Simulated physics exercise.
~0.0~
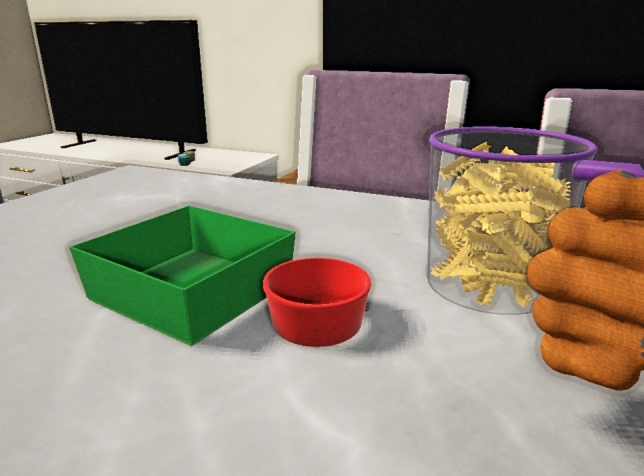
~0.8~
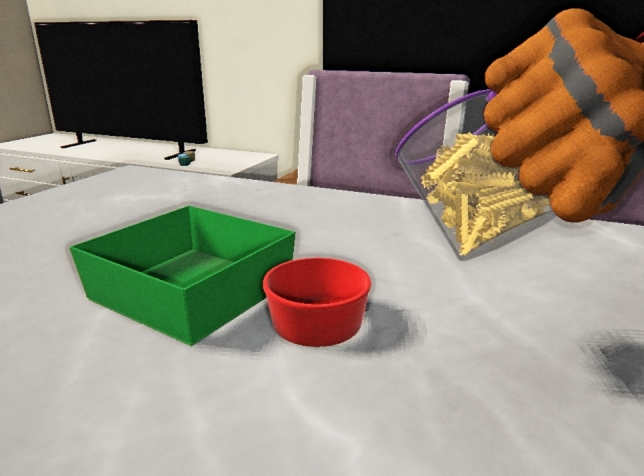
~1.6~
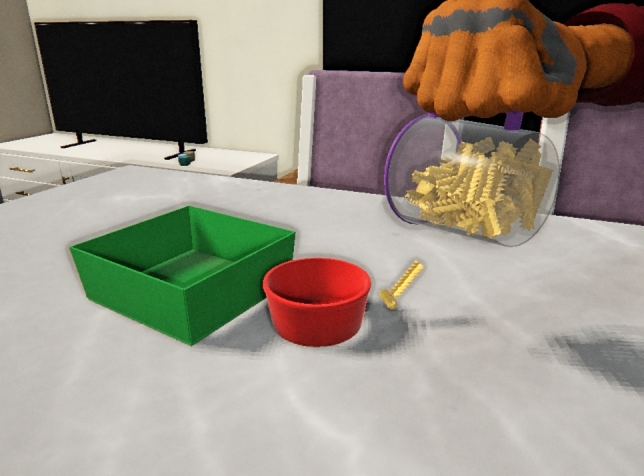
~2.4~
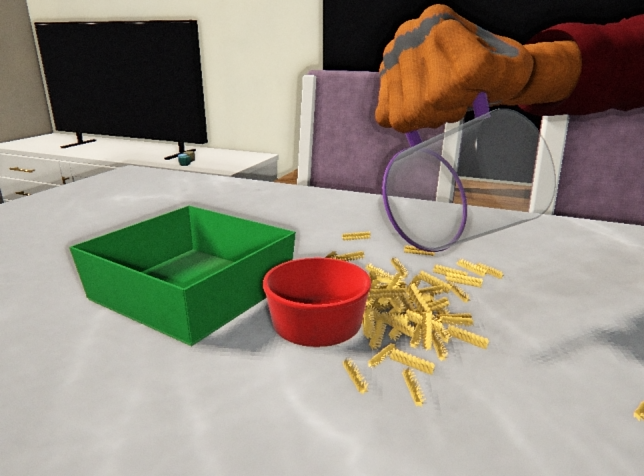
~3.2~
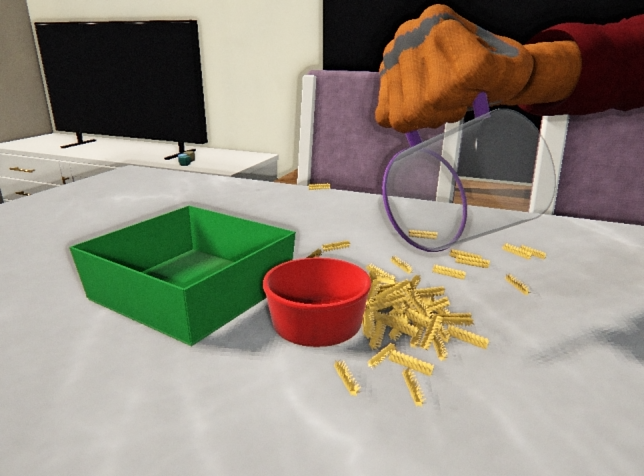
An orange-gloved hand lifted a clear cup of dry pasta spirals, moved it left and tipped it over, but the pasta spilled onto the table beside the red dish, leaving the cup empty and both the dish and the green tin without any.
